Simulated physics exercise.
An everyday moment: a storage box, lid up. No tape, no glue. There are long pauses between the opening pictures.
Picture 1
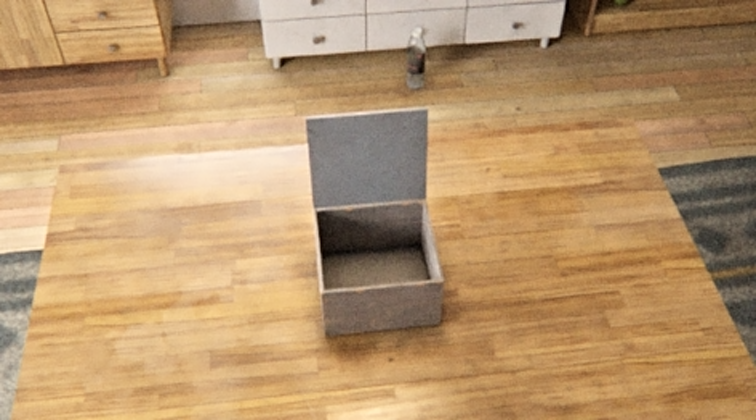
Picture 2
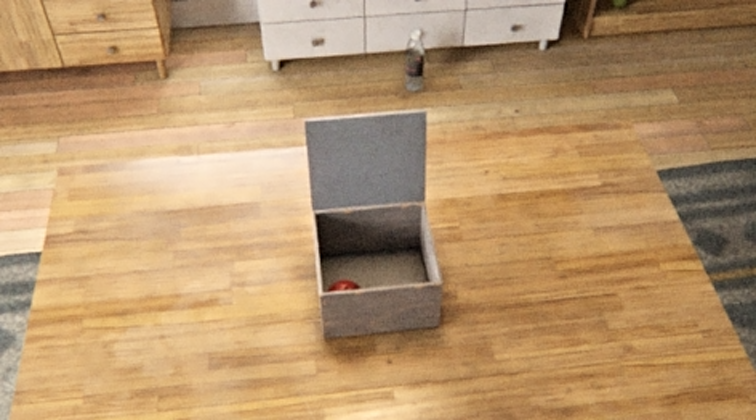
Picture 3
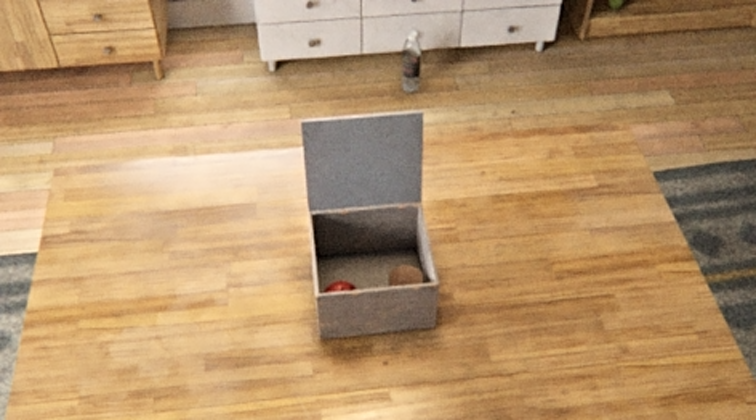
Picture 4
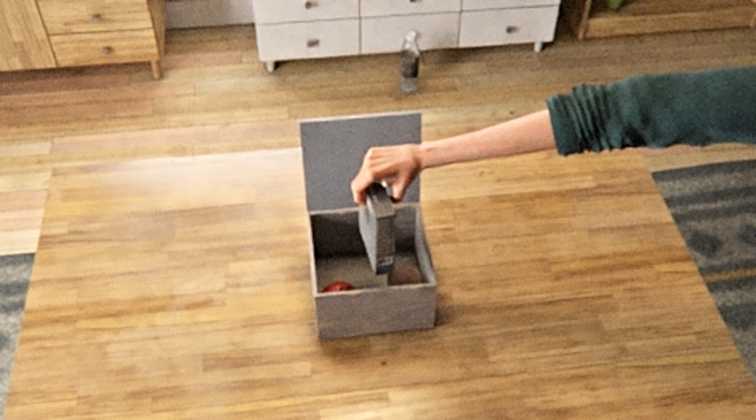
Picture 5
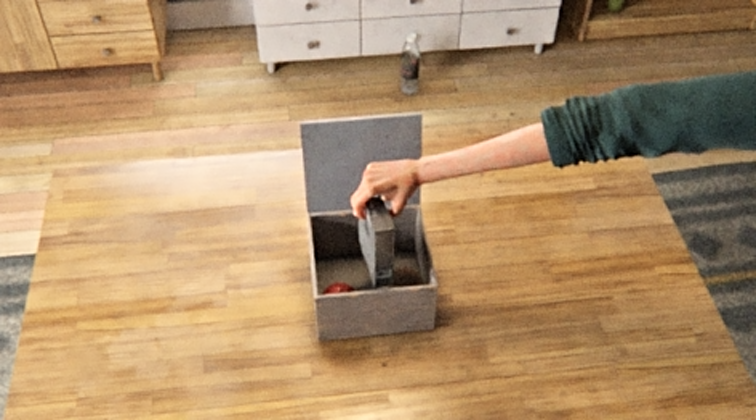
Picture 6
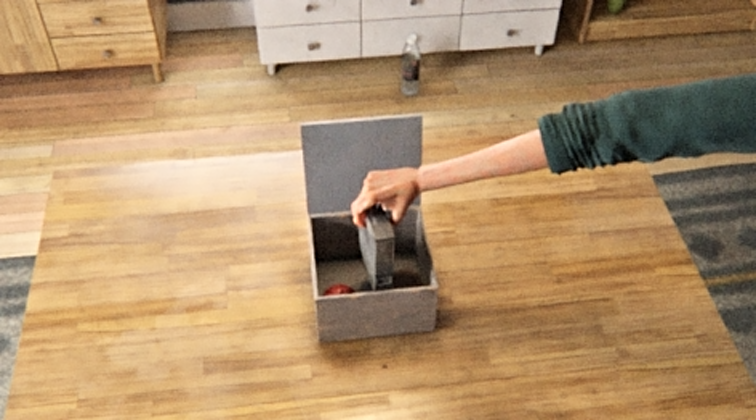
A red object and then a brownish one appeared inside an open grey box on the floor, and a hand in a green sleeve lowered a grey packet in from the right beside them.
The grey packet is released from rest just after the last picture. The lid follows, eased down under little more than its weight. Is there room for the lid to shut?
Outcome: The lid is held up.
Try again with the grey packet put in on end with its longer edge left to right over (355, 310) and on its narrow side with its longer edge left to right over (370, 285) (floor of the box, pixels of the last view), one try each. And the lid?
In the first case it is held up; in the second case it shuts flat.
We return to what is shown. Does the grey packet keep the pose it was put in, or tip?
The grey packet ends up tilted.
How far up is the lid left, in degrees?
Some 20° above the rim.
Then, 0.40 s after the last picture, grey packet tipped 42° from how it was near (350, 265).
Then, 1.40 s after the last picture, lid 72° above the rim; grey packet tipped 42° from how it was near (351, 272).
Then, 1.90 s after the last picture, lid 36° above the rim; grey packet tipped 42° from how it was near (351, 272).
At rest, lid 21° above the rim; tipped over in the box, grey packet; the other 2 in place. Seen from the same camera at the end, grey packet near (351, 272).
